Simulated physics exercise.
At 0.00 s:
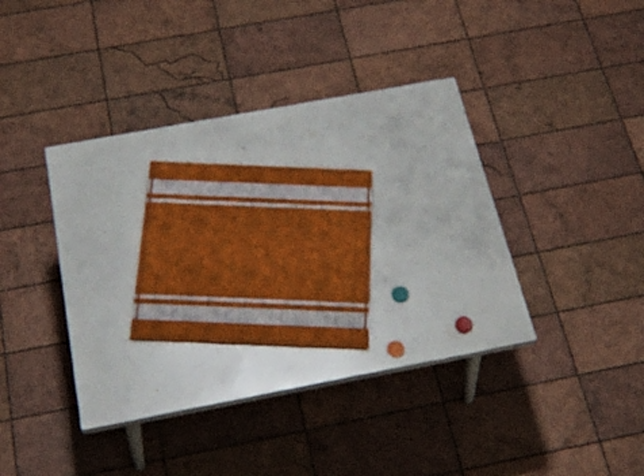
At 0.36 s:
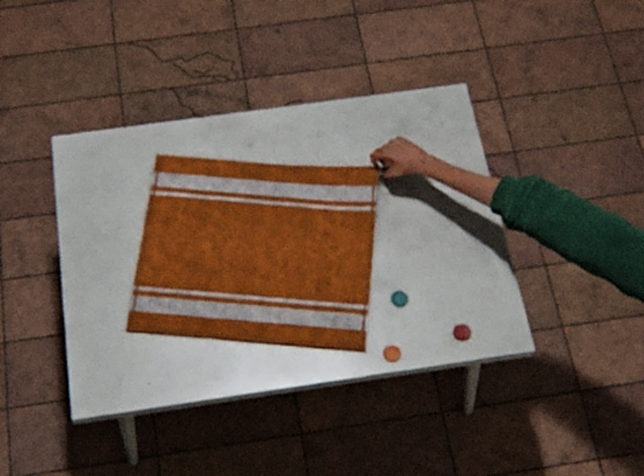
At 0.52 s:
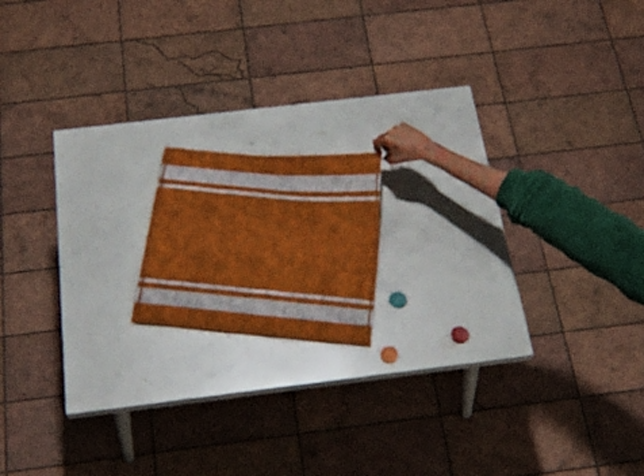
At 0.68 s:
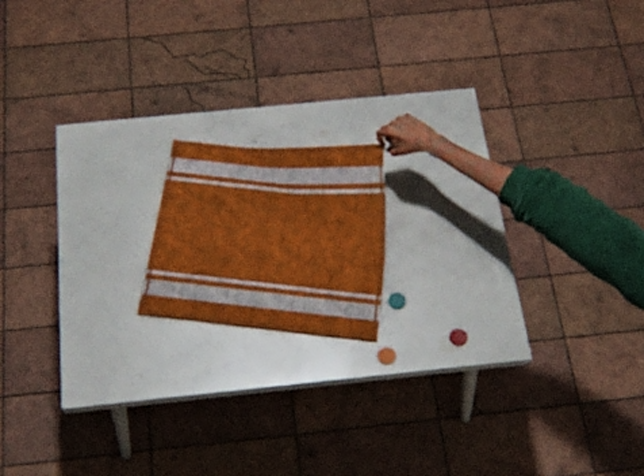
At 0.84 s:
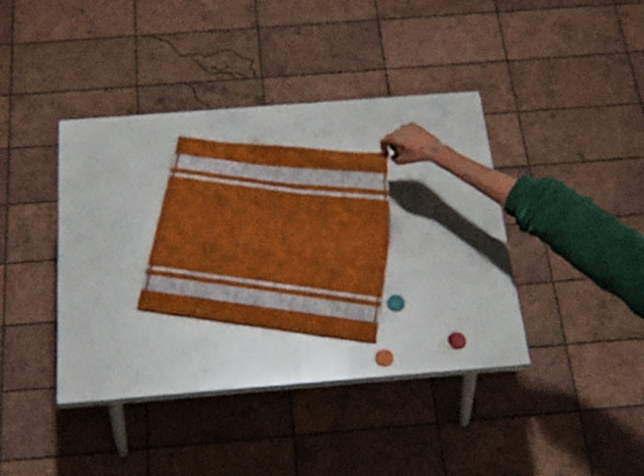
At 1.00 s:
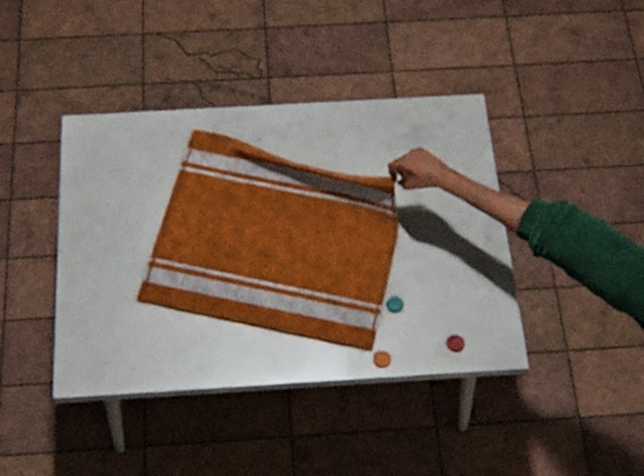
The clip shows an orange and white striped cloth on a pale table beside three small discs; a green-sleeved hand grips its upper right corner, lifts it slightly, then draws it toward the camera and right, creasing the top edge.
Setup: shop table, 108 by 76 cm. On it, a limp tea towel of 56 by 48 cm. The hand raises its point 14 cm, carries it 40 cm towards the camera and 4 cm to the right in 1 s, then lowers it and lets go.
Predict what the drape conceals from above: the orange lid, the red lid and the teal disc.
The orange lid will be hidden; the red lid will stay visible; the teal disc will be hidden.
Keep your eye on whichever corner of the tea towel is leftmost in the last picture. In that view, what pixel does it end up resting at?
Around pixel (171, 255).
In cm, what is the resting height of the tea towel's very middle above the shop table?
The centre point rests around 0 cm up.
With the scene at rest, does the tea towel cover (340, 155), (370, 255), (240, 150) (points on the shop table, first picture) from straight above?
The first is left exposed; the second is hidden; the third is left exposed.
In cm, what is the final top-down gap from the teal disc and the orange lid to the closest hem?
10 cm and 4 cm.
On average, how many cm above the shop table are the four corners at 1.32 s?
3 cm.
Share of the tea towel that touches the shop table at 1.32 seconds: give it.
I'd say about 75 in a hundred.
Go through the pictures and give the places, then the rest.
The first frame shows orange lid (396, 349); red lid (464, 324); teal disc (400, 294); tea towel corners (130, 339) (151, 162) (372, 171) (368, 349); highest point 0 cm, lowest 0 cm.
The second frame shows tea towel corners (126, 331) (157, 155); grip (378, 167); highest point 4 cm, lowest 0 cm.
The third frame shows tea towel corners (131, 322) (165, 148); grip (382, 154); highest point 10 cm, lowest 0 cm.
The fourth frame shows tea towel corners (138, 314) (174, 141); grip (385, 146); highest point 14 cm, lowest 0 cm.
The fifth frame shows tea towel corners (137, 309) (179, 137); grip (389, 154); highest point 14 cm, lowest 0 cm.
The sixth frame shows tea towel corners (137, 300) (194, 129) (372, 351); grip (396, 179); highest point 14 cm, lowest 0 cm.
After 1.3 s, 75 % of it is down, spanning 64 by 67 cm, above teal disc.
After 1.6 s, 75 % of it is down, spanning 59 by 60 cm, above teal disc, orange lid.
After 1.9 s, 80 % of it is down, spanning 61 by 61 cm, above teal disc, orange lid.
After 2.2 s, 85 % of it is down, spanning 61 by 61 cm, above teal disc, orange lid.
After 3.2 s, 90 % of it is down, spanning 67 by 60 cm, above teal disc, orange lid.
